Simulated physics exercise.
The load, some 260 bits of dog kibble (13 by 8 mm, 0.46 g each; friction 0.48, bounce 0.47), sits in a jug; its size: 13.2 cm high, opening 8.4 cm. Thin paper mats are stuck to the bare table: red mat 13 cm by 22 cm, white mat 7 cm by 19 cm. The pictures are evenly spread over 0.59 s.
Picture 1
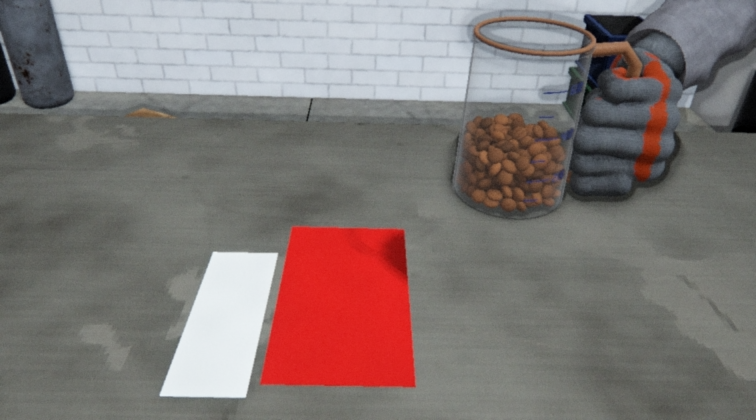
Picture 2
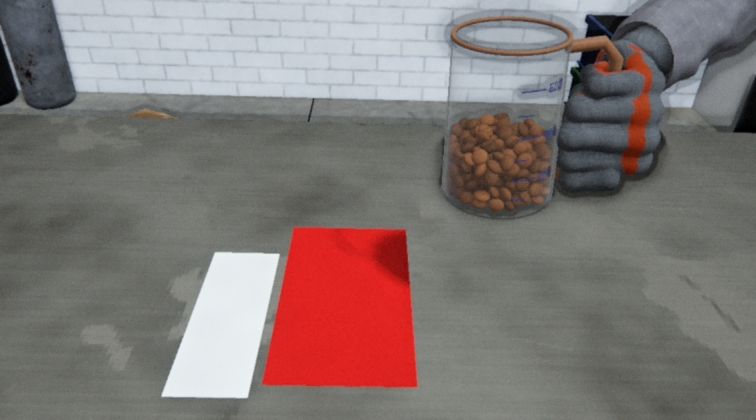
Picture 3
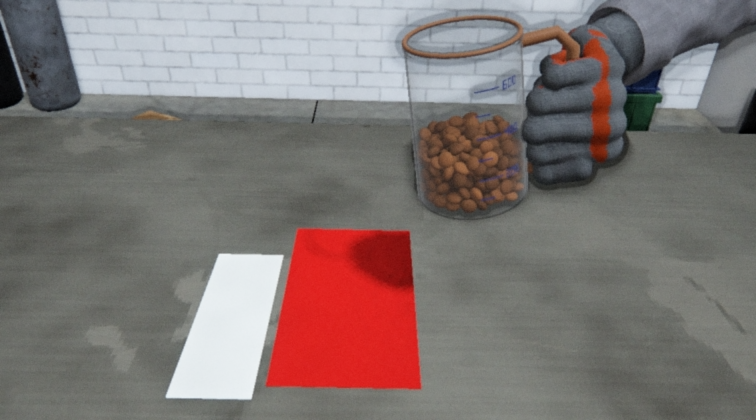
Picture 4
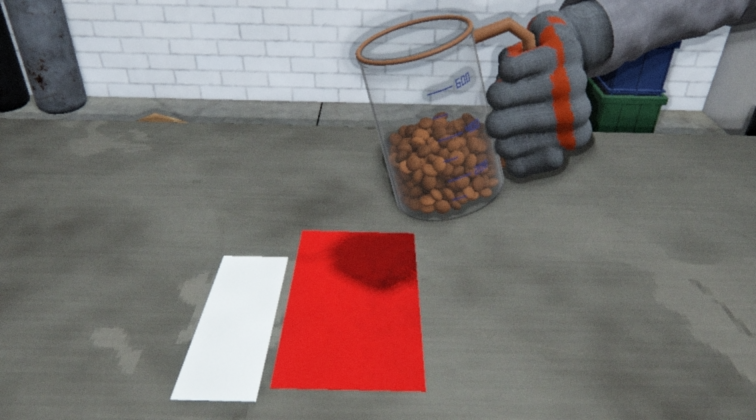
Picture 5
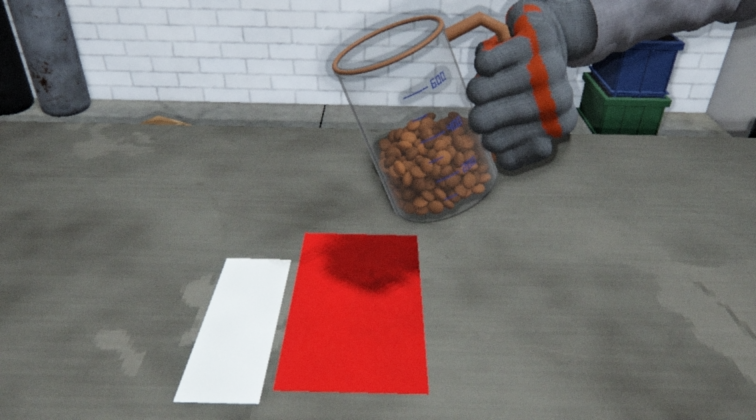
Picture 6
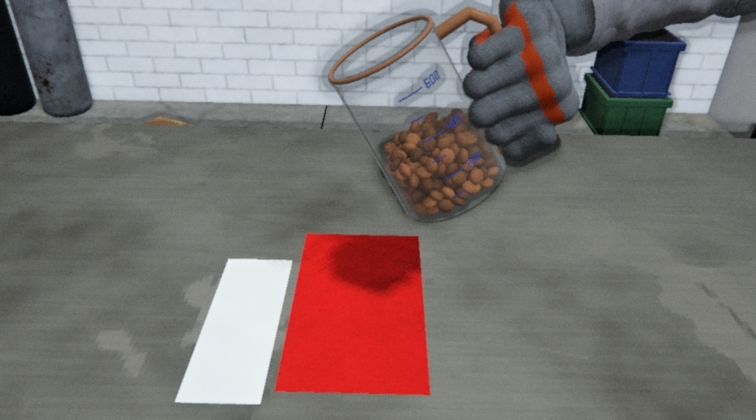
The video shows a gray-gloved hand holding a clear jug of brown kibble above a gray table with red and white mats, moving it left and gradually tilting it leftward, the kibble staying inside.
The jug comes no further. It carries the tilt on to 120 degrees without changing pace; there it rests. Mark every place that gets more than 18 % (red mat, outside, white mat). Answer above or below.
Red mat above, outside below, white mat above.
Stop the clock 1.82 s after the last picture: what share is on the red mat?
Near 35 per cent so far.
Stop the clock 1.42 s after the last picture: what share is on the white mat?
About 0 per cent by then.
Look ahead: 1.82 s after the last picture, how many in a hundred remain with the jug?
Some 50 per cent of the load.
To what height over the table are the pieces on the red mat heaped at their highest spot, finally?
About 3.0 cm.
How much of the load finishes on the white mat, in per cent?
Roughly 30 per cent.
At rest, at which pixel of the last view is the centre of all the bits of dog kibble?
At about (301, 299).
Then, 0.54 s after the last picture, tilt 60 degrees; jug 100 %; middle of all pieces on or above the table near (457, 148).
Then, 1.00 s after the last picture, tilt 86 degrees; jug 100 %; middle of all pieces on or above the table near (462, 135).
Then, 1.42 s after the last picture, tilt 110 degrees; jug 100 %; middle of all pieces on or above the table near (447, 135).
Then, 1.82 s after the last picture, tilt 120 degrees; jug 50 %, outside 5 %, white mat 5 %, red mat 35 %; middle of all pieces on or above the table near (364, 217).
In the end, jug 0 %, outside 10 %, white mat 30 %, red mat 60 %.
